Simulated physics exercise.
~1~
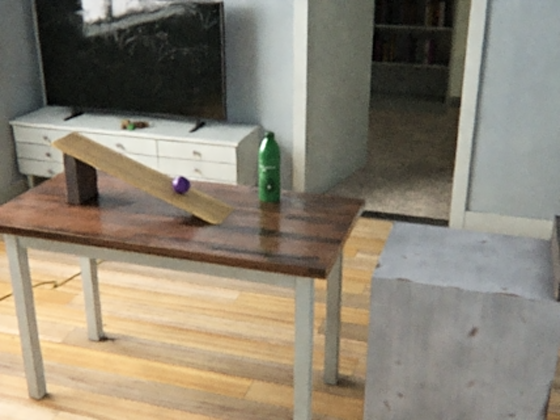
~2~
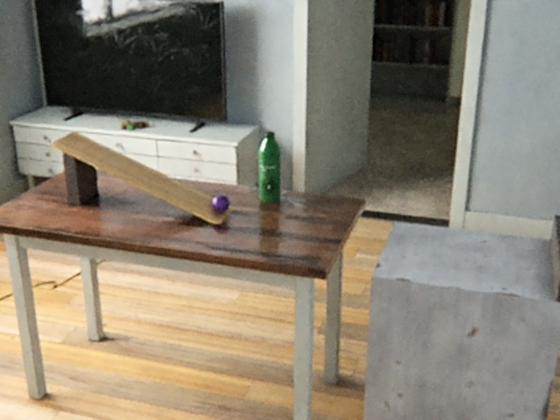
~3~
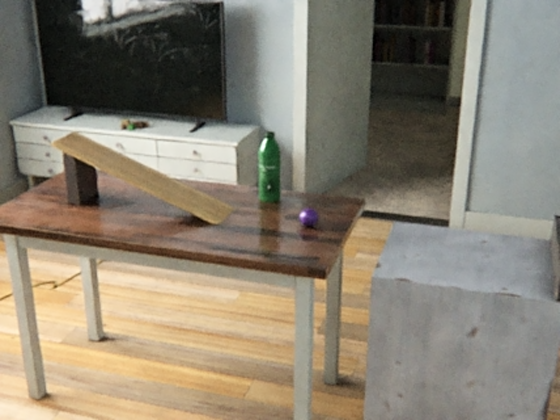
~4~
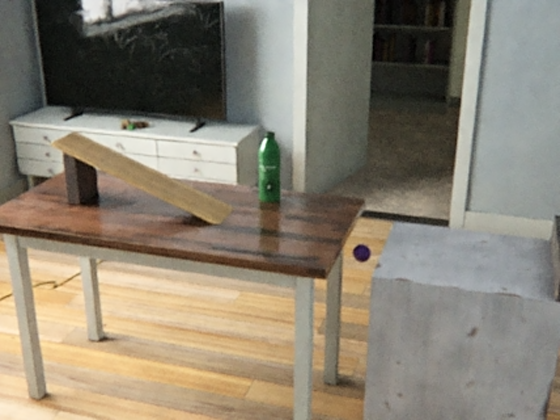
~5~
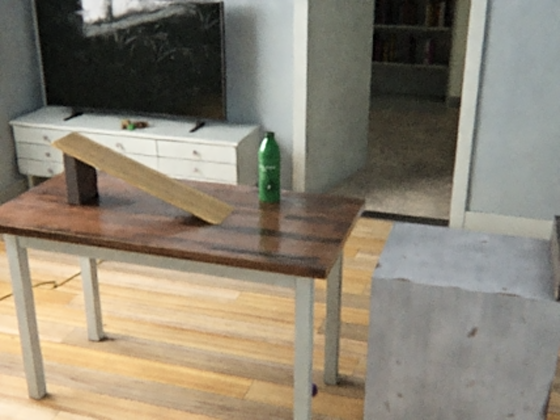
Purple ball rolling down a wooden ramp, crossing the table past a green bottle and dropping into the gap before a grey cabinet.
